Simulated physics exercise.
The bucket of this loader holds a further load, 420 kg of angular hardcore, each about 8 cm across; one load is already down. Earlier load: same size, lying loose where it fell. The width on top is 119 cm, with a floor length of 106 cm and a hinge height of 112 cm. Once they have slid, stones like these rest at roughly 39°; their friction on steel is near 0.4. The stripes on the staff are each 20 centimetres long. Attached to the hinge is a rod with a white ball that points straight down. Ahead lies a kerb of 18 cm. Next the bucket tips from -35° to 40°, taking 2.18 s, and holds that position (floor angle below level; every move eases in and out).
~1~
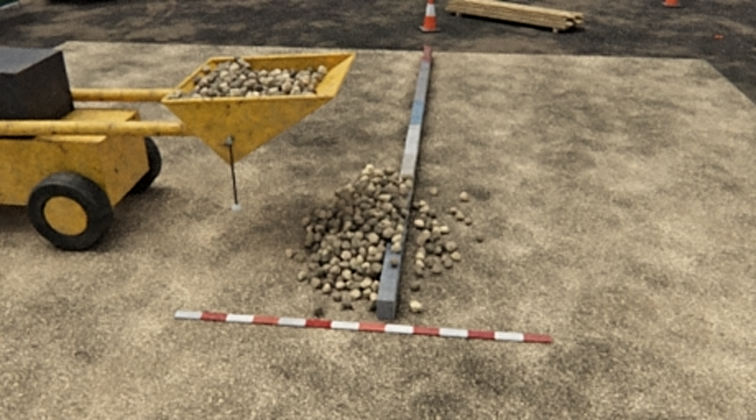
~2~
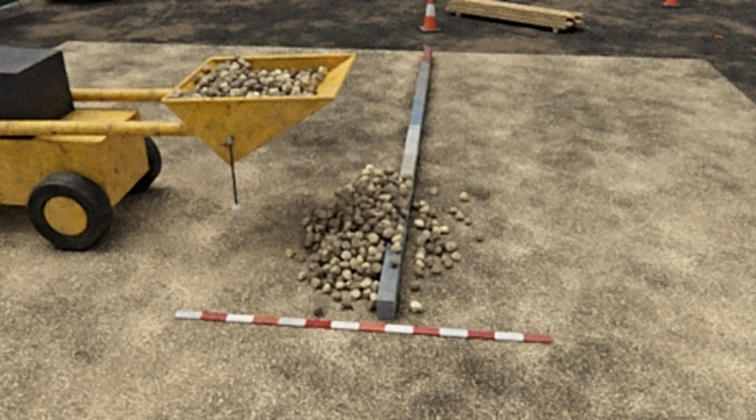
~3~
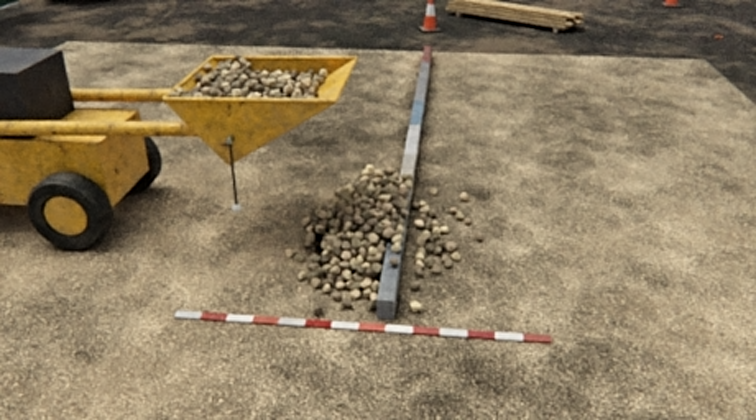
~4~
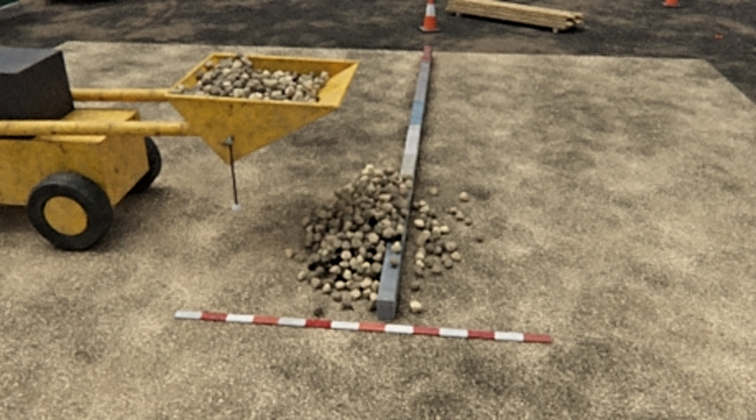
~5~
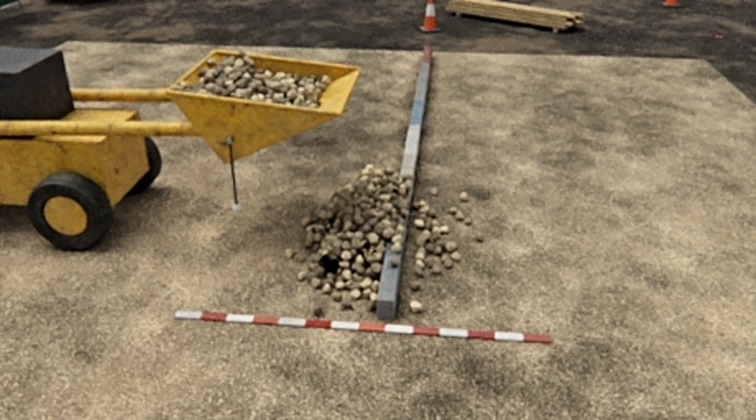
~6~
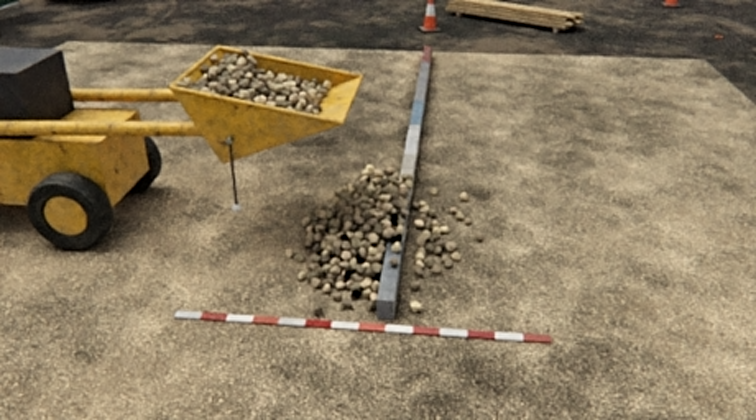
On open ground, a yellow loader slightly lowers its stone-filled bucket's lip near a stone pile.
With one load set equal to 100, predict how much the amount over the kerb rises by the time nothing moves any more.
It rises by roughly 1 percent.
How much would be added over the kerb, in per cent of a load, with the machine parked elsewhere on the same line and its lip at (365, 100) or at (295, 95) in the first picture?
Near 15 per cent from the first place, 0 from the second.
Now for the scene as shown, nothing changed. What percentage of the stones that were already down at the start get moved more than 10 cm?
Roughly 0 percent.
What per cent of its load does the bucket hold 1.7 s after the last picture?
50 %.
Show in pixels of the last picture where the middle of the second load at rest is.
They end up centred around (336, 212).
Then, 1.0 s after the last picture the floor is at 28°; in per cent of one load, 100 in the bucket, 93 on this side of the kerb, 6 over the kerb; the foremost stones are at (460, 229).
Then, 1.7 s after the last picture the floor is at 40°; in per cent of one load, 48 in the bucket, 145 on this side of the kerb, 6 over the kerb; the foremost stones are at (460, 229).
Then, 2.0 s after the last picture the floor is at 40°; in per cent of one load, 23 in the bucket, 170 on this side of the kerb, 6 over the kerb; the foremost stones are at (460, 229).
Then, 4.7 s after the last picture the floor is at 40°; in per cent of one load, 12 in the bucket, 180 on this side of the kerb, 6 over the kerb; the foremost stones are at (463, 229). Net gain over the kerb, 1.
